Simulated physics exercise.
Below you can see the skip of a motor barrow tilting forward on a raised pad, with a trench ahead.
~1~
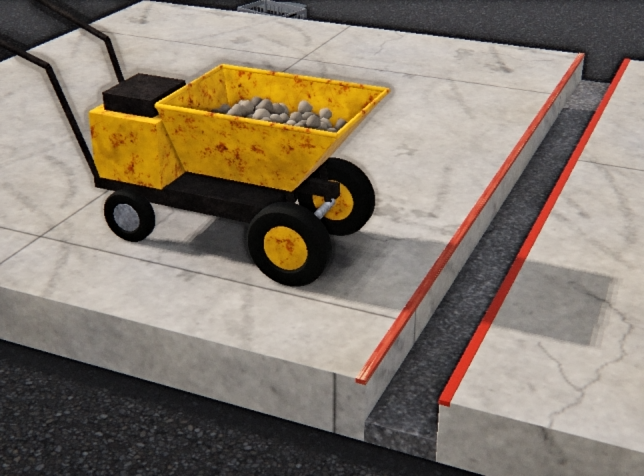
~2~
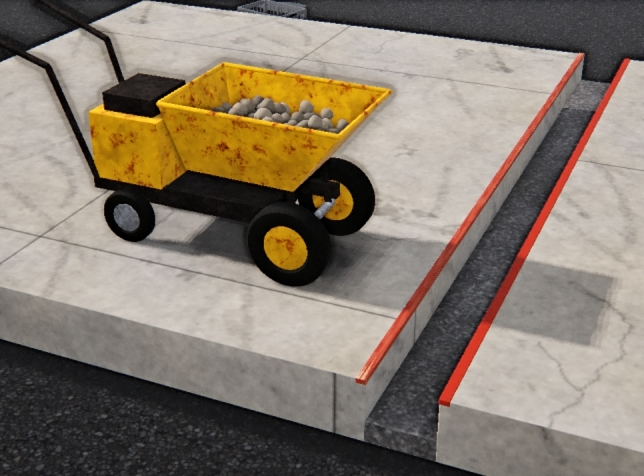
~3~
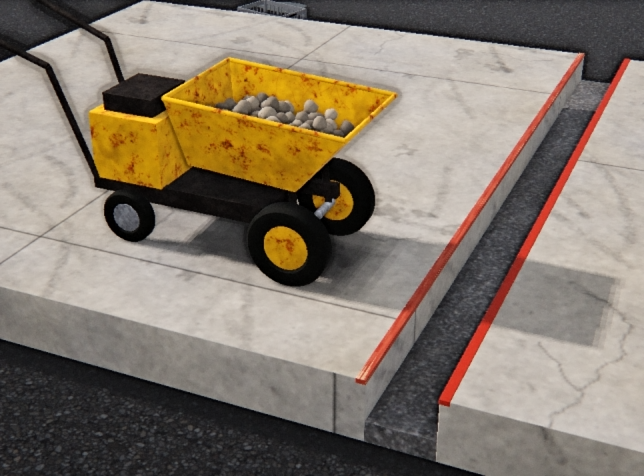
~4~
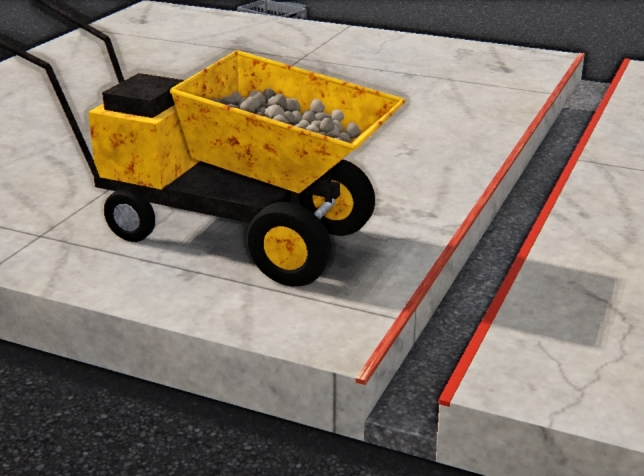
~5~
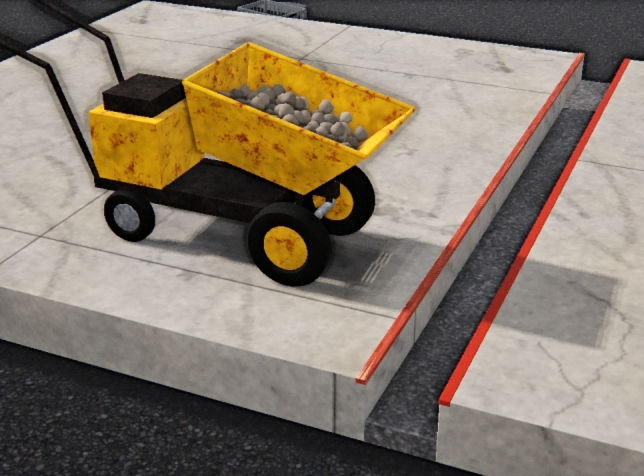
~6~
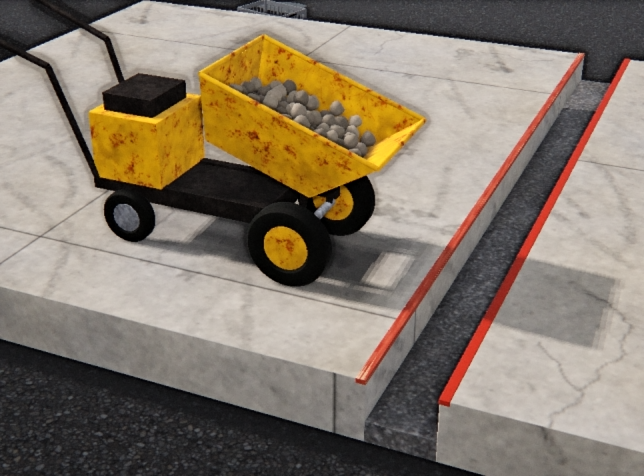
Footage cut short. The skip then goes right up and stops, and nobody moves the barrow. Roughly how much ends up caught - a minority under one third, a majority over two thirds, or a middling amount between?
Share: Past two thirds.
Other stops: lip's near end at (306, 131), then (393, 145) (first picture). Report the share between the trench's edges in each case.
The shares come out close to 80 and 10 per cent, in that order.
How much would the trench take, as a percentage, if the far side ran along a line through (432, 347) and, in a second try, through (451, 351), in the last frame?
First try: About 50 %; second try: About 80 %.
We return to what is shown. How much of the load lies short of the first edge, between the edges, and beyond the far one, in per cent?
Short: 0; between: 95; beyond: 5 per cent.
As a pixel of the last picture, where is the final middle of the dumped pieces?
Around (467, 310).
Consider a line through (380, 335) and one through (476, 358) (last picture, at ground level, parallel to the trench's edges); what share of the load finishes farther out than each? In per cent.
Respectively 100 and 10 percent.
Just after the last frame, skip tipped steeply; every one in the skip.
A moment on, skip tipped steeply; the larger part in the skip; roughly a quarter in or heaped over the trench; just a few beyond it; just a few falling.
Further on, skip tipped right over; about a tenth in the skip; the larger part in or heaped over the trench; about a tenth beyond it.
When it is over, skip tipped right over; almost all in or heaped over the trench; about a tenth beyond it.
